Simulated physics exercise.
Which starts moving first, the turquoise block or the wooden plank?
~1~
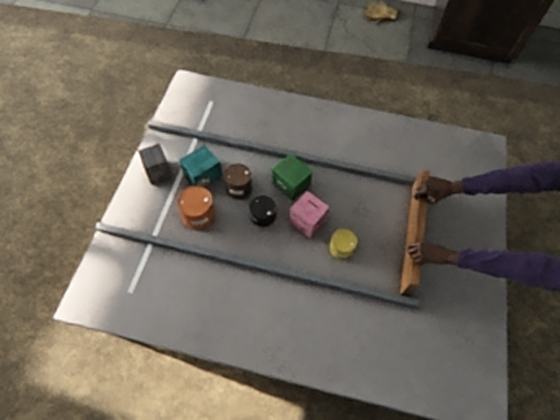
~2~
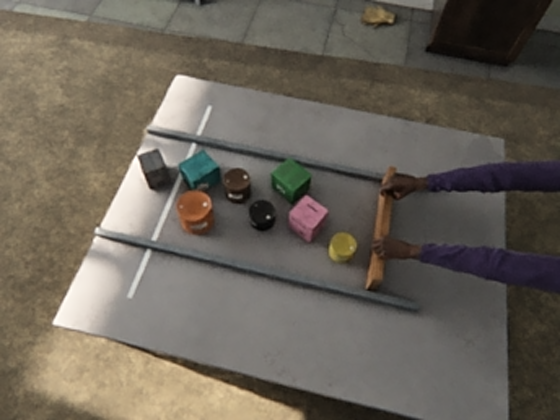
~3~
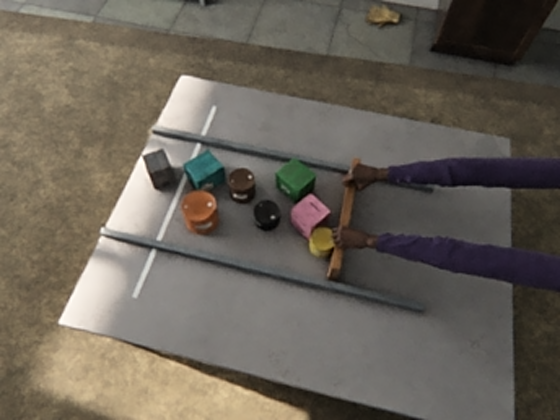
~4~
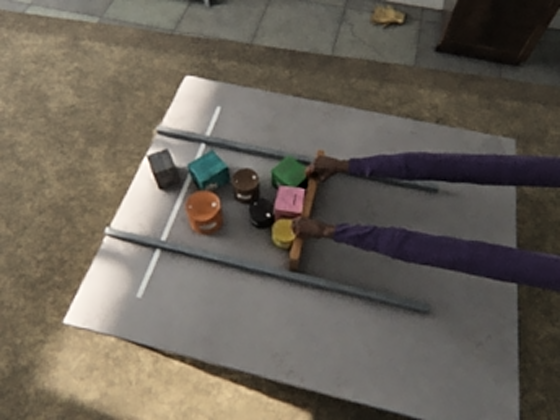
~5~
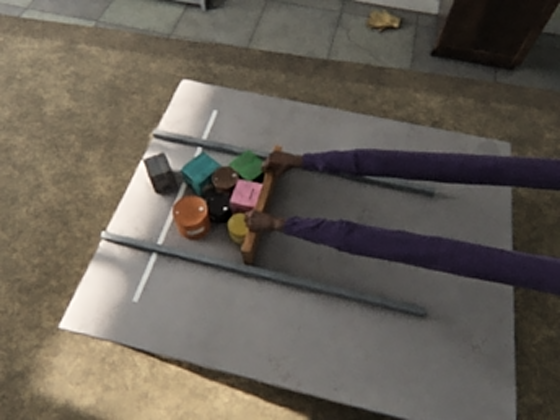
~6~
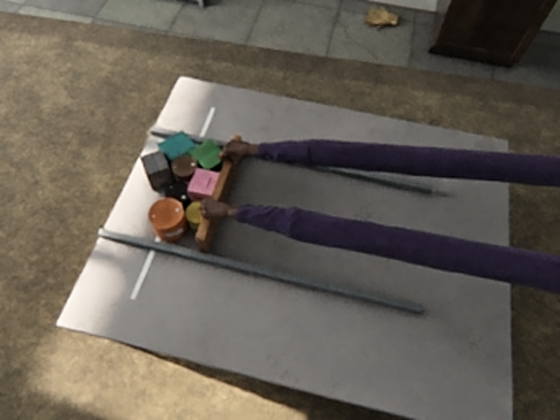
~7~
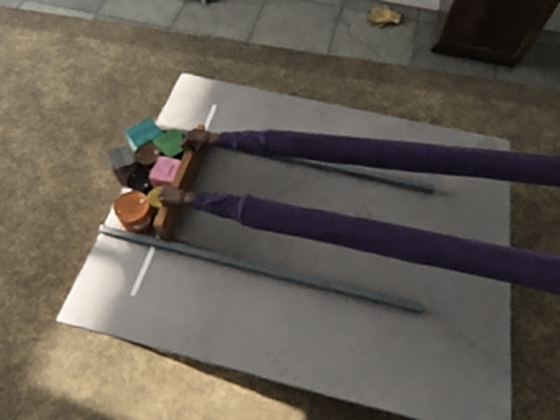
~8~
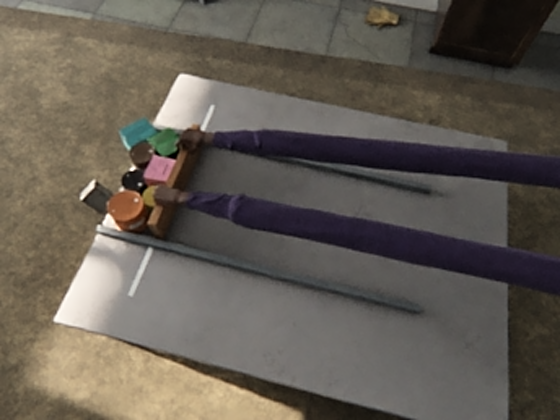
The wooden plank moves first, pushed left by the hands. The turquoise block only starts moving later, once the other things have been bunched up towards it.
